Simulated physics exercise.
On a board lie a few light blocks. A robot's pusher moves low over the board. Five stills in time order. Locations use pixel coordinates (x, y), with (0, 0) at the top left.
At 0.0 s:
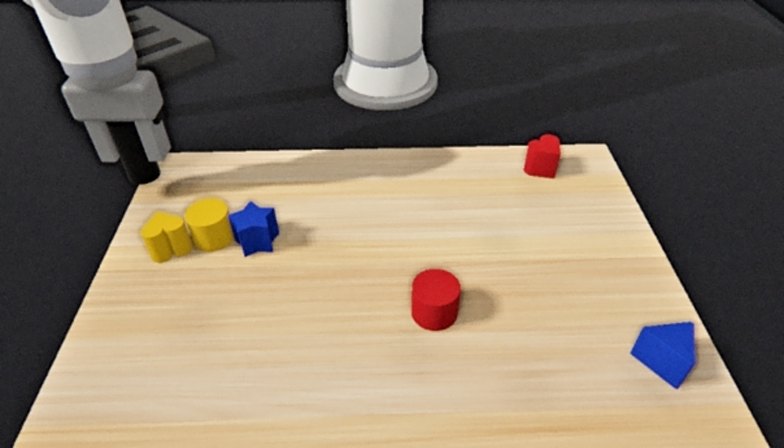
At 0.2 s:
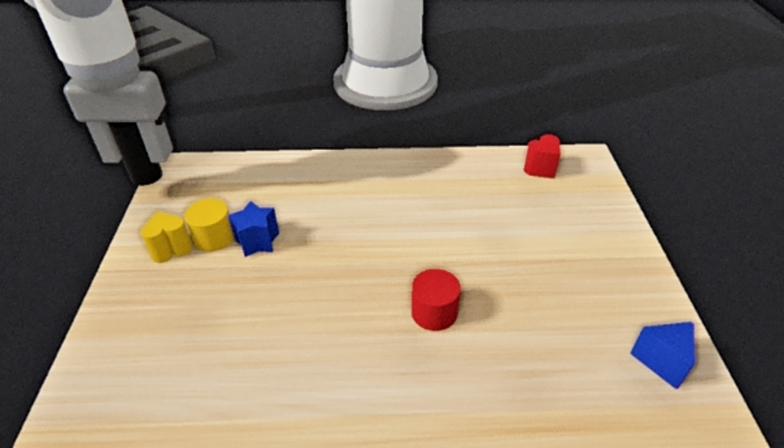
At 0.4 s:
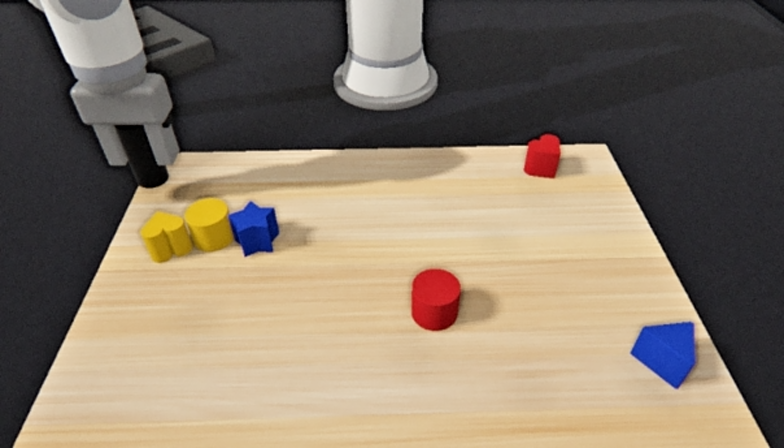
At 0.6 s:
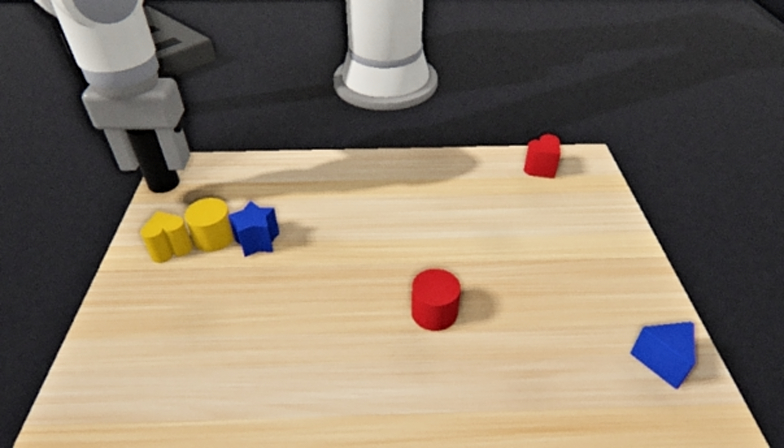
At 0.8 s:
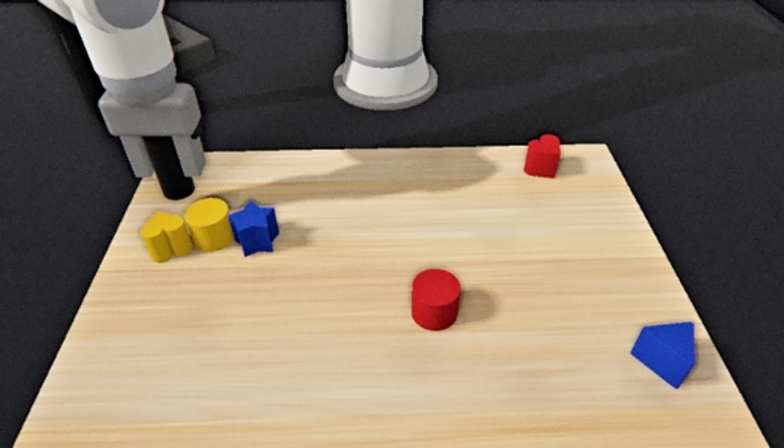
On a pale wooden board, a yellow heart, a yellow disc and a blue star sit close together at the left, with red and blue blocks elsewhere. The robot's dark pusher rests near the far left corner, then slides slightly right and nearer the viewer, while every block stays still.
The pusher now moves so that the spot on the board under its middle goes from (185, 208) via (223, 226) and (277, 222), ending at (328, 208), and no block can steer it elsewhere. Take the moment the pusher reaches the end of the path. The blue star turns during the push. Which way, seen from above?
Answer: Anticlockwise.
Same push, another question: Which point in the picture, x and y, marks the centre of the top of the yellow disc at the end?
At (219, 228).
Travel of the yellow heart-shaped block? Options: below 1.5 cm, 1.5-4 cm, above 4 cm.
The yellow heart-shaped block ends up very close, under 1.5 cm away.
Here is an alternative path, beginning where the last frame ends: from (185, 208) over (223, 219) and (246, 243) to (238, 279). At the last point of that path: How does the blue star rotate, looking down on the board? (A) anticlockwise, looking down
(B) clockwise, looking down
I'll go with A - anticlockwise, looking down.
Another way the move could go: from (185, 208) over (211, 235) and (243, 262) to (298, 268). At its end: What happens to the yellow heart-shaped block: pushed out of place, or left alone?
It stays put.
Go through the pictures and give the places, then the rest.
The first picture shows pusher tip (145, 176); block tops, yellow heart-shaped block (161, 224); yellow disc (206, 211); blue star (252, 216).
The second picture shows pusher (147, 177); blocks unchanged.
The third picture shows pusher (154, 180); blocks unchanged.
The fourth picture shows pusher (164, 184); blocks unchanged.
The fifth picture shows pusher (179, 191); yellow heart-shaped block (161, 224); yellow disc (206, 211); blue star (252, 216).
What follows on the original path. One third of the way, pusher (219, 210); yellow disc (218, 225); blue star (257, 222), turned 45° anticlockwise.
Two thirds of the way, pusher (274, 205); yellow disc (219, 228); blue star (262, 223), turned 40° anticlockwise.
At the end, pusher (327, 191); yellow heart-shaped block in place; yellow disc (219, 228); blue star (262, 223), turned 40° anticlockwise.
